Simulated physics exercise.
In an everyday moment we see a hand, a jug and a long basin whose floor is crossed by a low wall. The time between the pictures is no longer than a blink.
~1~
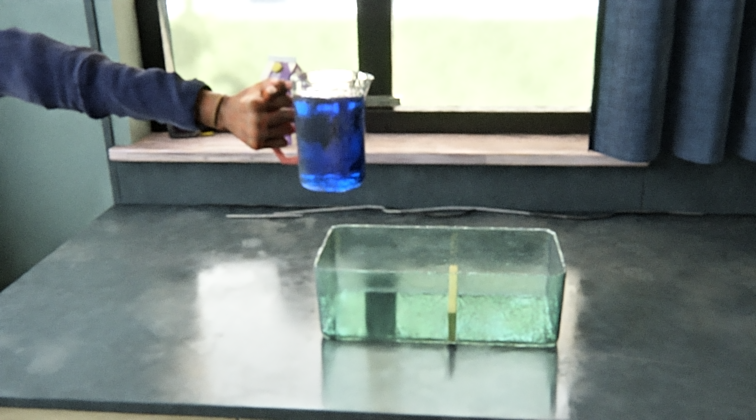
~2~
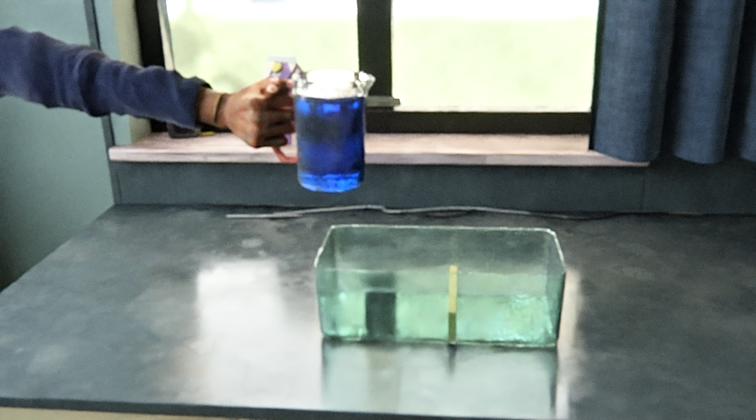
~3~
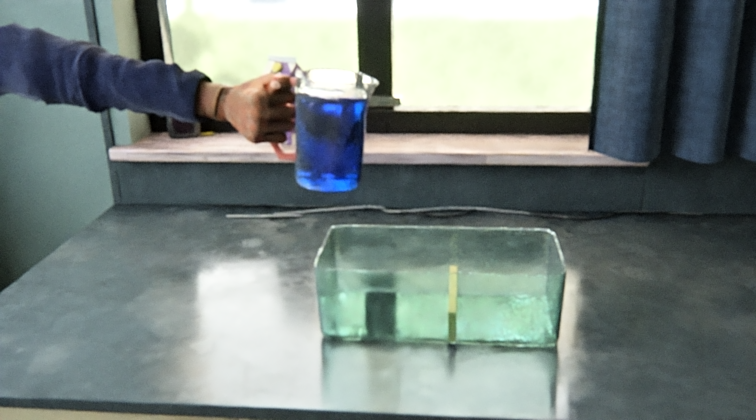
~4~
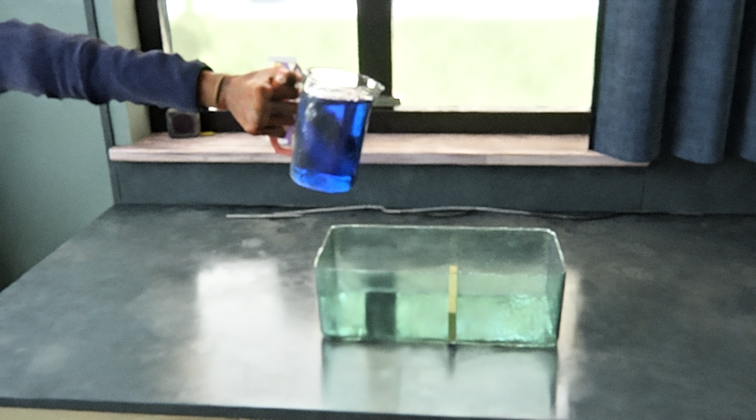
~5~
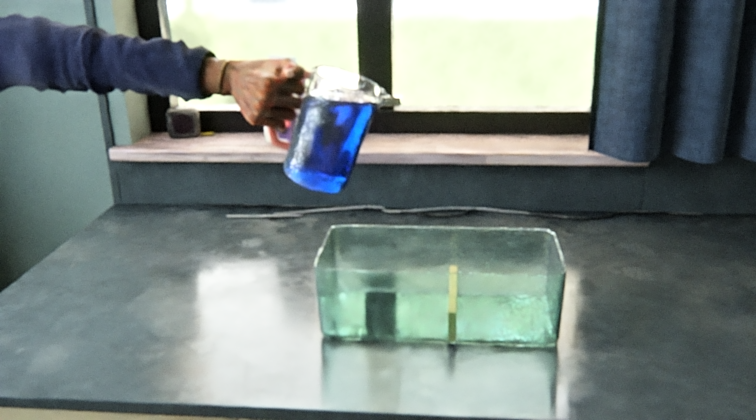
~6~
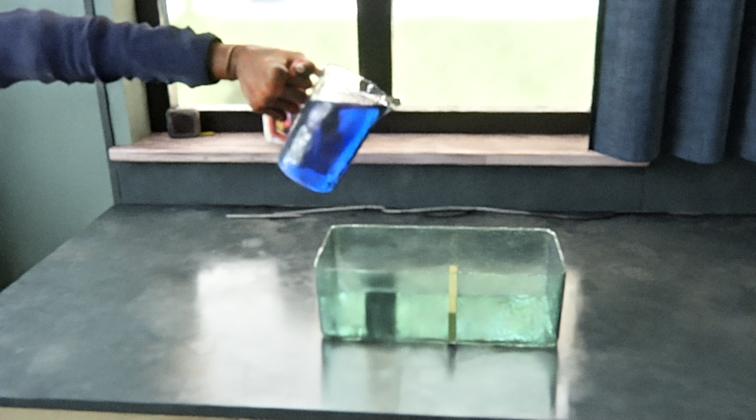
On a dark, glossy tabletop before a bright window with a pale sill and blue curtains at the right, the view is level and steady. A hand reaching from the left in a dark blue sleeve holds a clear jug of blue liquid above a long greenish glass basin with a low wall across its floor. The jug begins upright, then leans steadily rightward as the hand turns it.
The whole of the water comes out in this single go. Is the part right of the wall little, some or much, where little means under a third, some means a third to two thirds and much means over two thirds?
Some.
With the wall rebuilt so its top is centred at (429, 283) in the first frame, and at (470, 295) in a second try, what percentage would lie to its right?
First try close to 95 percent, second try close to 15 percent.
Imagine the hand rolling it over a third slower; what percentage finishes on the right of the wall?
It comes to some 60 in a hundred.
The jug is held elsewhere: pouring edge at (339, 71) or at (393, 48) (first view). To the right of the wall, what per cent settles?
First try: About 5 %; second try: About 90 %.
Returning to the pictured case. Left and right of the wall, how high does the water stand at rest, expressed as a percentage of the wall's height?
Left side 30 percent, right side 50 percent.
A moment on, the jug is tipped on its side and 74 per cent is still to pour, 2 is left of the wall and 3 right of it.
Next, the jug is tipped on its side and 37 per cent is still to pour, 20 is left of the wall and 20 right of it.
Then the jug is tipped on its side and 13 per cent is still to pour, 25 is left of the wall and 51 right of it.
Later the jug is tipped on its side and 4 per cent is still to pour, 33 is left of the wall and 58 right of it.
At rest 40 per cent lies left of the wall, 59 right of it and 2 outside.
